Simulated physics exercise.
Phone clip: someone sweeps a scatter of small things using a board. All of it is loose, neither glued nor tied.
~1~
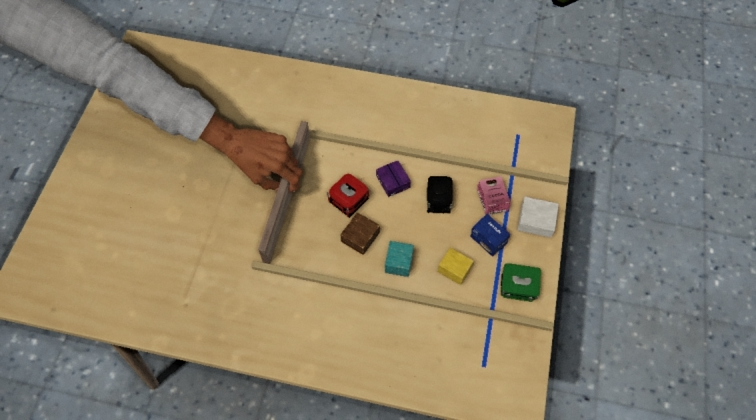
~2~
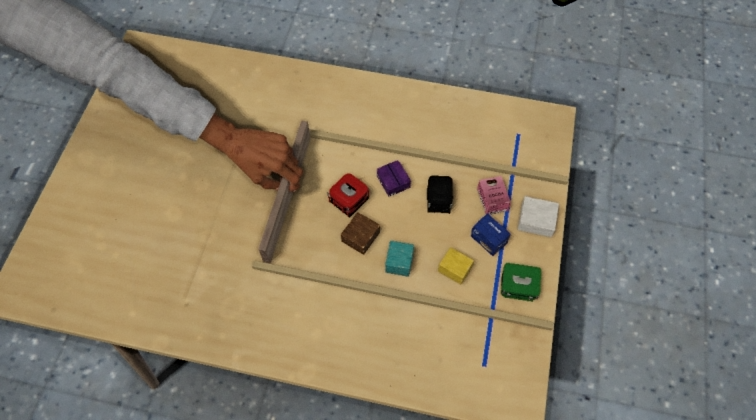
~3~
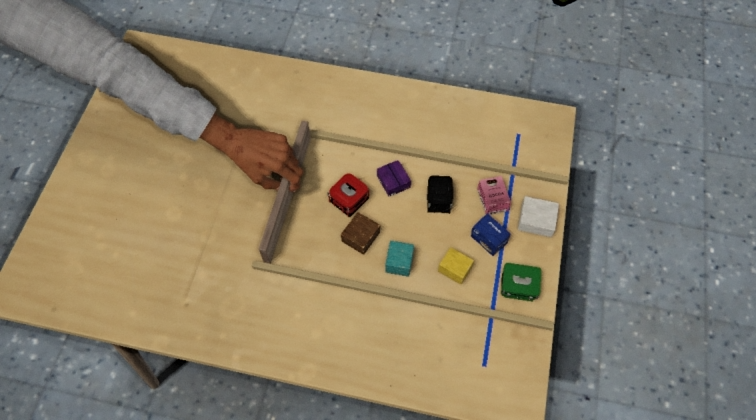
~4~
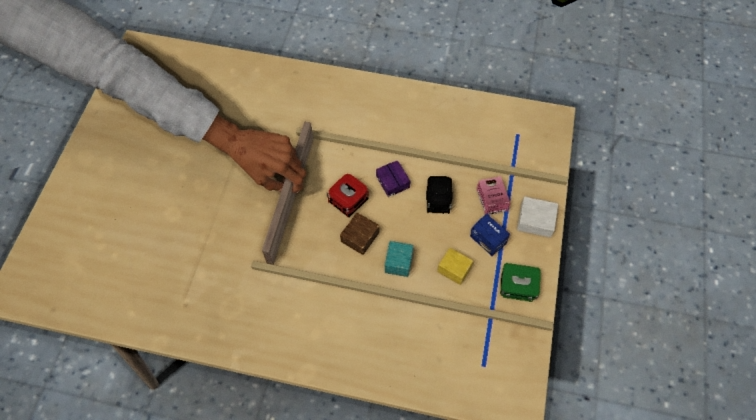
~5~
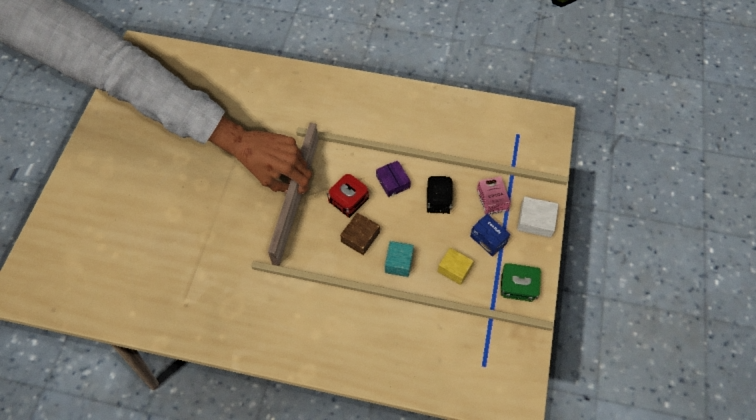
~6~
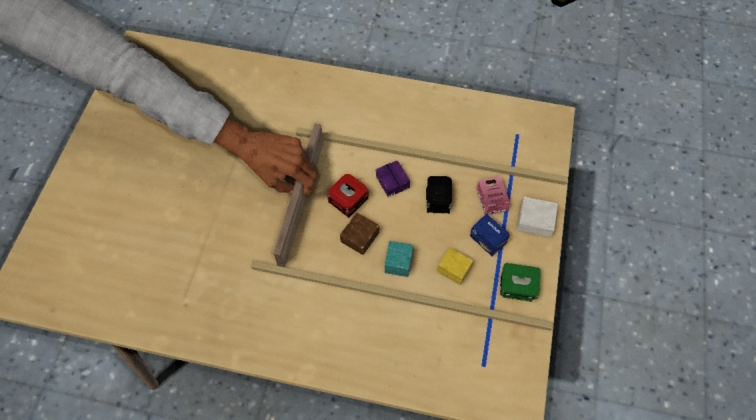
The video shows a hand holding a board upright at the left of a wooden table scattered with small colourful blocks and cases, some near a blue line, then moving it slightly right while the objects stay still.
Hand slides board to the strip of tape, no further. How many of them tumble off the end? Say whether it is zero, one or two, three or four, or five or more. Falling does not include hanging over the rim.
I expect that three or four fall off.
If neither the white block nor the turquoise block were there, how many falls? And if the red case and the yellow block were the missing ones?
In the first try 1, in the other 2.
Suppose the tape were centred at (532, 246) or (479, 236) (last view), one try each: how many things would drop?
Per try: 6; 1.
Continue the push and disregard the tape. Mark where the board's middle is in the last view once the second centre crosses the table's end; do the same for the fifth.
Its middle is around (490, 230) and later (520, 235).
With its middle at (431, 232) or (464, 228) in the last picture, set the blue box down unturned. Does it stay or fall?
First spot: Safe; second: Safe.
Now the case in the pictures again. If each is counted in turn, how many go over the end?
It comes to 3.
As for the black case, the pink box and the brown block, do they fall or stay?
By the end the black case is still there, the pink box is no longer there and the brown block is still there.
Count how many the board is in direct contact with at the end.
4 end up touching it.
Soon after, none off yet; white block at rest near (537, 217); green case at rest near (520, 283); blue box at rest near (490, 235).
Then, none off yet; white block moved about its own width near (566, 222); green case moved a little near (533, 286); blue box moved about its own width near (509, 243).
By the end, the number that fall off is three or four; fallen, pink box, green case and white block.
